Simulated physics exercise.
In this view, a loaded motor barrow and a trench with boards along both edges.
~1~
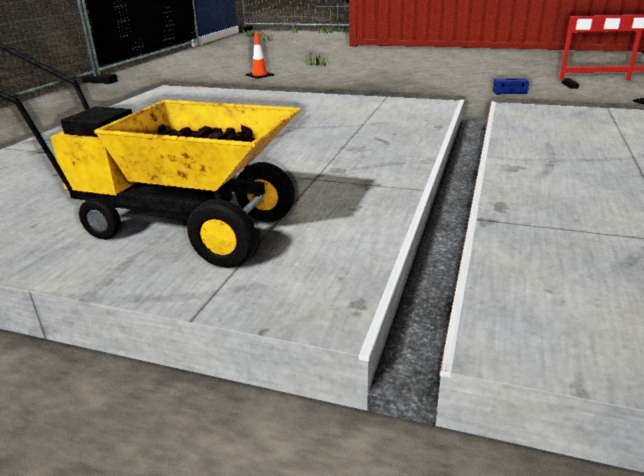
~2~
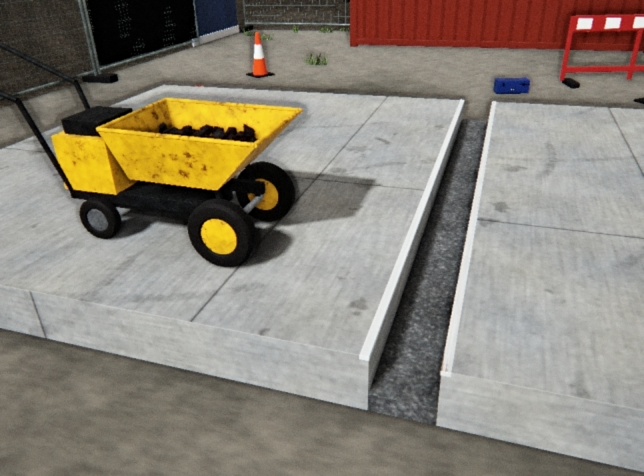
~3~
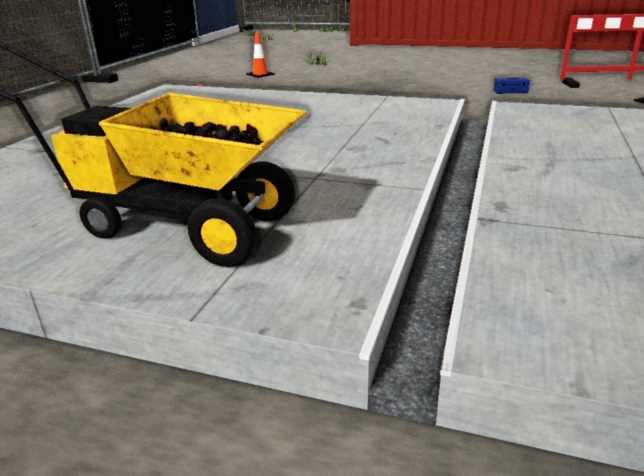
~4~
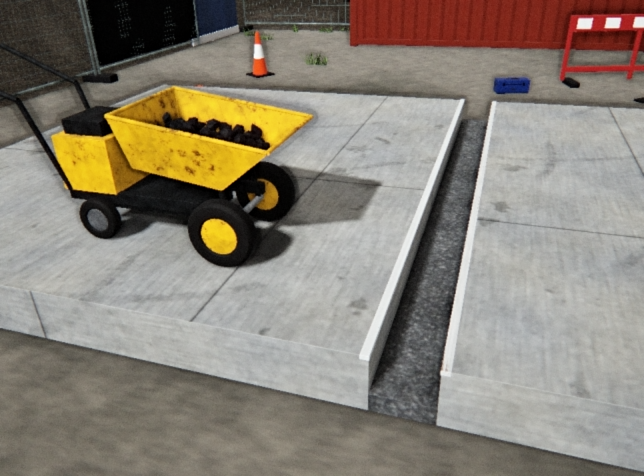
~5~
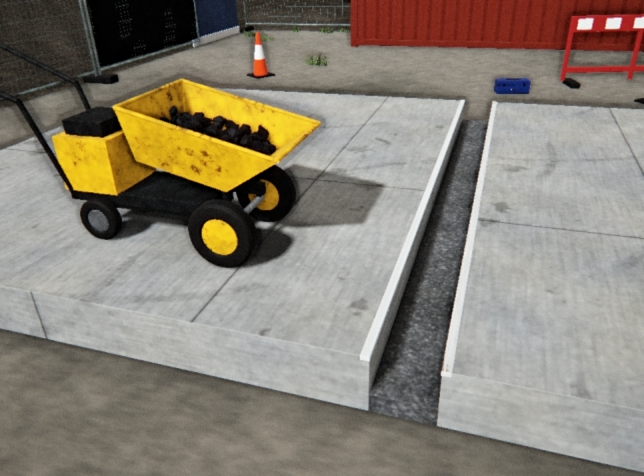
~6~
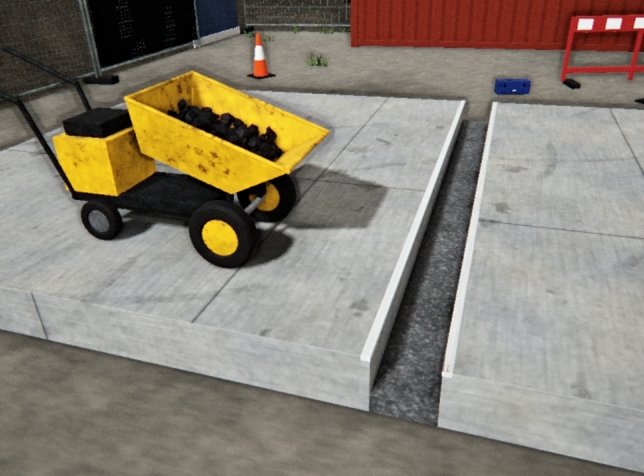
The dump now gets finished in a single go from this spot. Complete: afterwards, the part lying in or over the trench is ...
... the minority.
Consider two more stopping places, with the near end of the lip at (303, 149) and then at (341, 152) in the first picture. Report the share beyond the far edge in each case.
The first gives close to 0 per cent and the second 0 per cent.
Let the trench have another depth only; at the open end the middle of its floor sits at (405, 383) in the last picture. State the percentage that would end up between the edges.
Something close to 20 per cent.
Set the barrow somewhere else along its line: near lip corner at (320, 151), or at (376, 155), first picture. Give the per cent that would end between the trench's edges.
About 100 per cent, then about 20 per cent.
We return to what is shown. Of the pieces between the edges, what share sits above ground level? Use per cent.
It works out at about 0 percent.
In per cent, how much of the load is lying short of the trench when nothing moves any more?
About 50 %.
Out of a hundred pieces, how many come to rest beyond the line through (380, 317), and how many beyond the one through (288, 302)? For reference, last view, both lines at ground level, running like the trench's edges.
Respectively 20 and 70 %.
Soon after the last picture, skip tipped steeply; all in the skip.
A little later, skip tipped right over; most in the skip; about a quarter short of the trench.
Later still, skip tipped right over; about a quarter in the skip; about half short of the trench; about a quarter in or heaped over the trench.
By the end, skip tipped right over; about a quarter in the skip; about half short of the trench; about a quarter in or heaped over the trench; none beyond it.
